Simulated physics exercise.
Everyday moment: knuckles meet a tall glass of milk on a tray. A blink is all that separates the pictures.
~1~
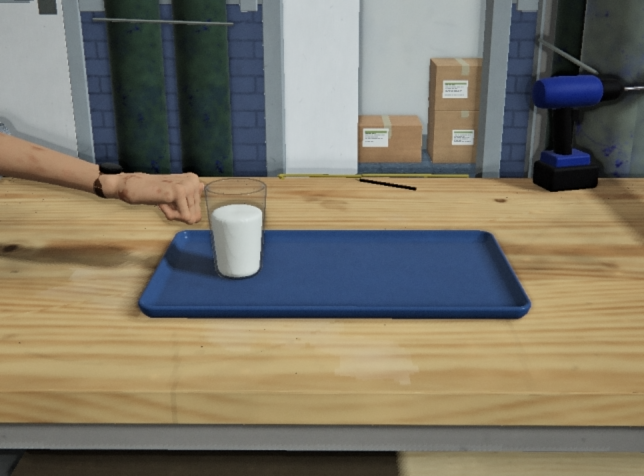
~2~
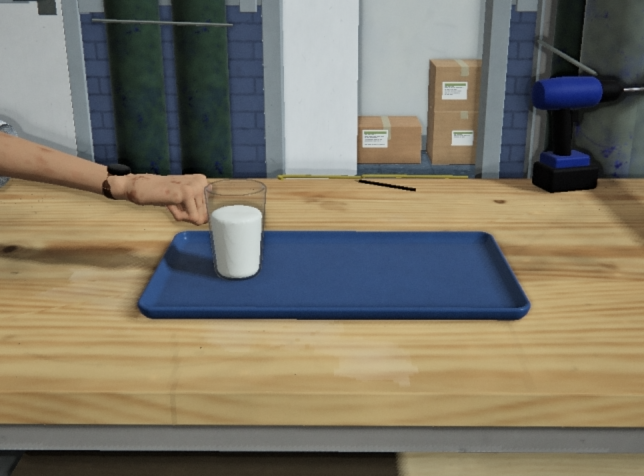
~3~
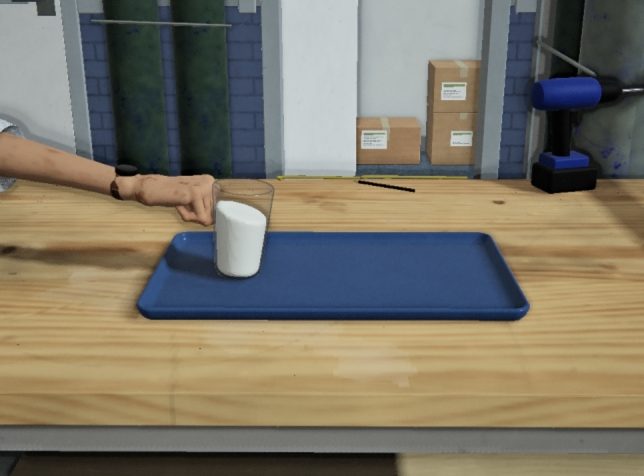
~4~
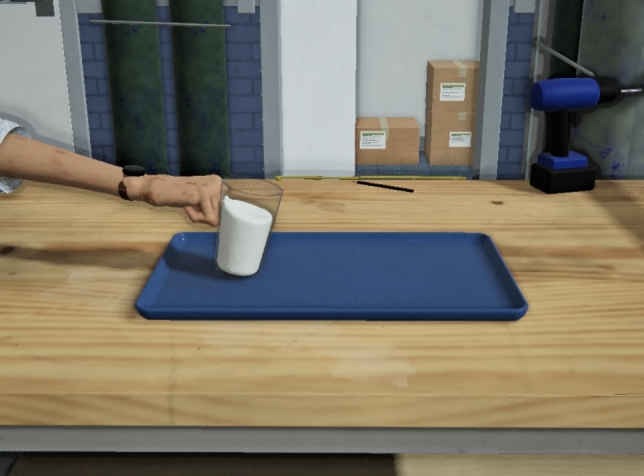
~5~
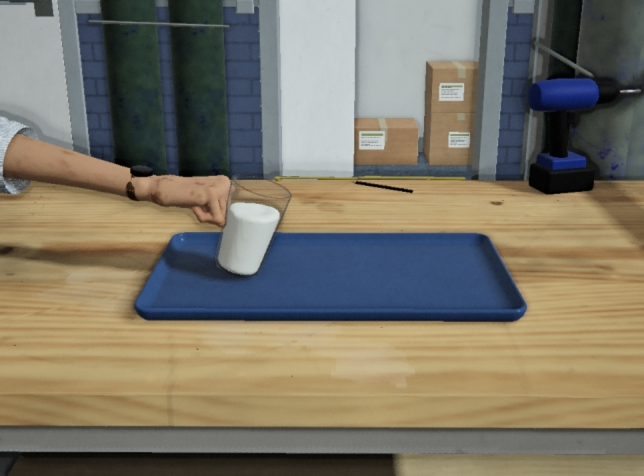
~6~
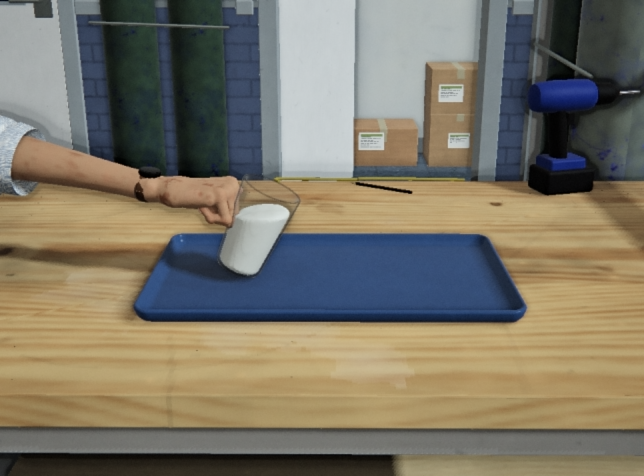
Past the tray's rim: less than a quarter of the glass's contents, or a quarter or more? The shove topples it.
The loss from the tray goes past a quarter of the liquid.
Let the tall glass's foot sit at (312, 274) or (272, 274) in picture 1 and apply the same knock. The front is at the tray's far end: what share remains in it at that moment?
Roughly 75 percent in the first spot and 55 percent in the second.
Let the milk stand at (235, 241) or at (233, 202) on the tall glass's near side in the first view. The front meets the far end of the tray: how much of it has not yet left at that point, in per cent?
With the first amount it's 60 %, and with the second it's 45 %.
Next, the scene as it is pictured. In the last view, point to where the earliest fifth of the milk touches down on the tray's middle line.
Landing point, centre line: Approx. (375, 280).
A moment on, the tall glass is falling and 100 per cent is in the glass, 0 on the tray and 0 above or beyond its rim.
Next, the tall glass lies on its side and 77 per cent is in the glass, 6 on the tray and 17 above or beyond its rim.
Then the tall glass lies on its side and 42 per cent is in the glass, 52 on the tray and 5 above or beyond its rim.
Later the tall glass lies on its side and 21 per cent is in the glass, 43 on the tray and 36 above or beyond its rim.
At rest 64 per cent is held by tray and glass, 36 is off the tray.
